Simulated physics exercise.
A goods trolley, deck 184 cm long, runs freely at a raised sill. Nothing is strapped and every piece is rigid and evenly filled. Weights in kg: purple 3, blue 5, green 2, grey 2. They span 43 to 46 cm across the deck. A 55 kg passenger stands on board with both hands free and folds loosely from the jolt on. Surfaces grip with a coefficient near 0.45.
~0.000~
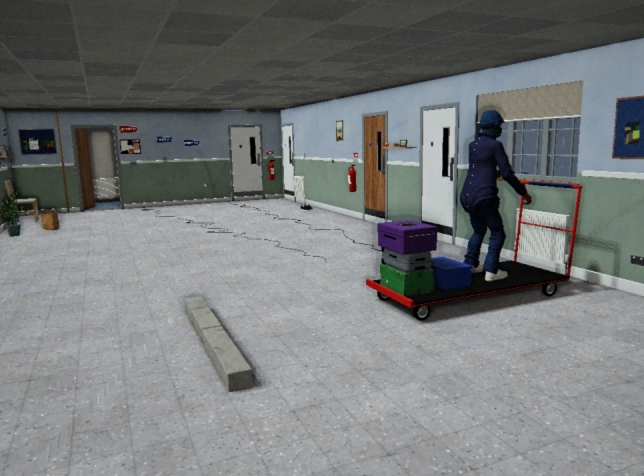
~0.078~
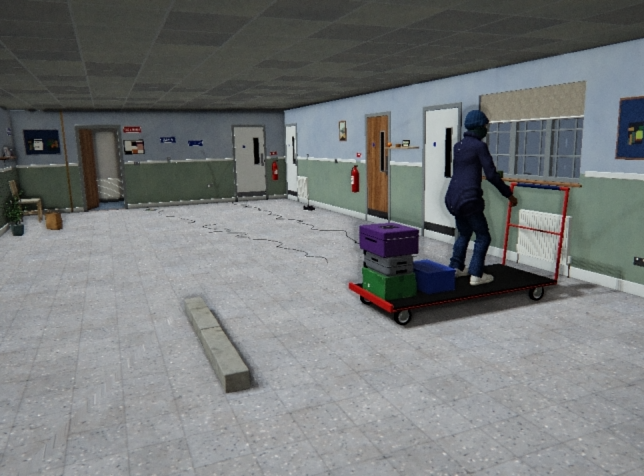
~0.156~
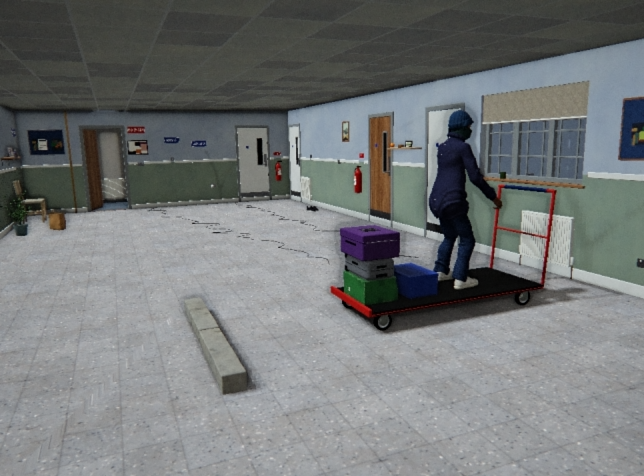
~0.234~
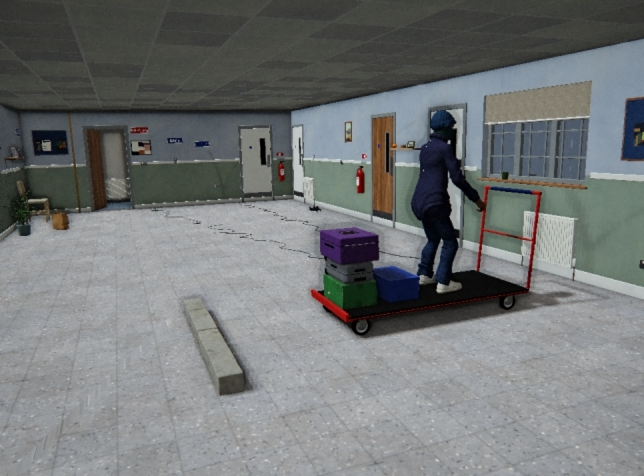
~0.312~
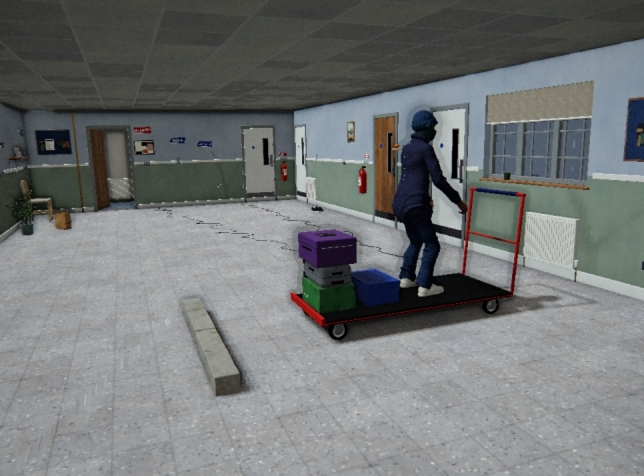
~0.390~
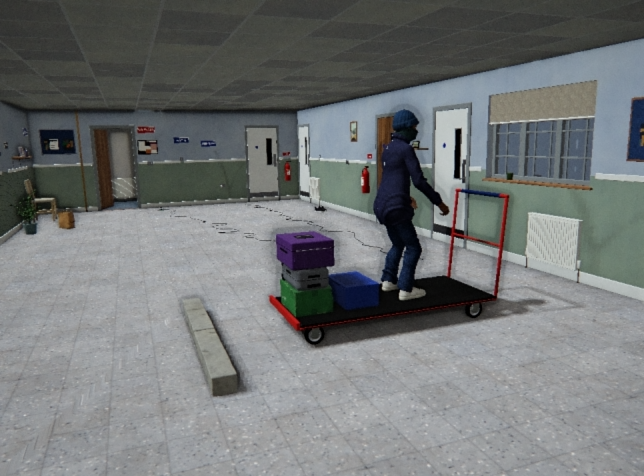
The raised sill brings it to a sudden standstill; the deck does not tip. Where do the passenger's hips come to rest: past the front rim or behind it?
At this pace the passenger's hips end beyond the front rim.
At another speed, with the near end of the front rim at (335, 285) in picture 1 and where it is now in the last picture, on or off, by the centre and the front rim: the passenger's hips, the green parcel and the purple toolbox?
In that case hips on, green on, purple off.
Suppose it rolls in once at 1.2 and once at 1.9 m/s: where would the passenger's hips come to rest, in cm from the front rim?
First 30 cm behind, then 10 cm behind.
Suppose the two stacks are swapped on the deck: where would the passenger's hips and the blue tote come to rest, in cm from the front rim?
Then hips 10 past, blue 20 behind.
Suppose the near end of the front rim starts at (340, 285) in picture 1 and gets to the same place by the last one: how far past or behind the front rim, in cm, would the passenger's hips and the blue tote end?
In that case hips 10 behind, blue 50 behind.
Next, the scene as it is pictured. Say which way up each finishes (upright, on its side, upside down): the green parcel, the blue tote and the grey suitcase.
Green upright, blue upright, grey upside down.
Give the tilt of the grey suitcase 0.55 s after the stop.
About 100°.
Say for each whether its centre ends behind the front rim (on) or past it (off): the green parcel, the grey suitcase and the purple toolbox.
Green on, grey off, purple off.
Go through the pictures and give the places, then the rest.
In the first frame, hips (479, 197), green parcel (407, 278), rim corner (412, 304); 0 cm covered, 162 to go.
In the second frame, hips (464, 199), green parcel (389, 281), rim corner (392, 308); 20 cm covered, 143 to go.
In the third frame, hips (448, 201), green parcel (370, 285), rim corner (371, 313); 39 cm covered, 123 to go.
In the fourth frame, hips (430, 203), green parcel (350, 289), rim corner (348, 318); 59 cm covered, 104 to go.
In the fifth frame, hips (411, 205), green parcel (328, 292), rim corner (323, 322); 78 cm covered, 84 to go.
In the sixth frame, hips (392, 206), green parcel (306, 295), rim corner (298, 326); 98 cm covered, 65 to go. Speed about 2.5 m/s.
Impact comes at 0.65 s.
After 0.90 s the passenger's hips are 38 cm behind the rim, near (247, 248) in the last picture's view.
After 1.20 s the passenger's hips are 5 cm past the rim, near (194, 285) in the last picture's view.
After 1.65 s the passenger's hips are 30 cm past the rim, near (165, 332) in the last picture's view.
Final state at 3.4 s, past the rim, purple toolbox, grey suitcase and the passenger's hips; behind it, blue tote and green parcel.
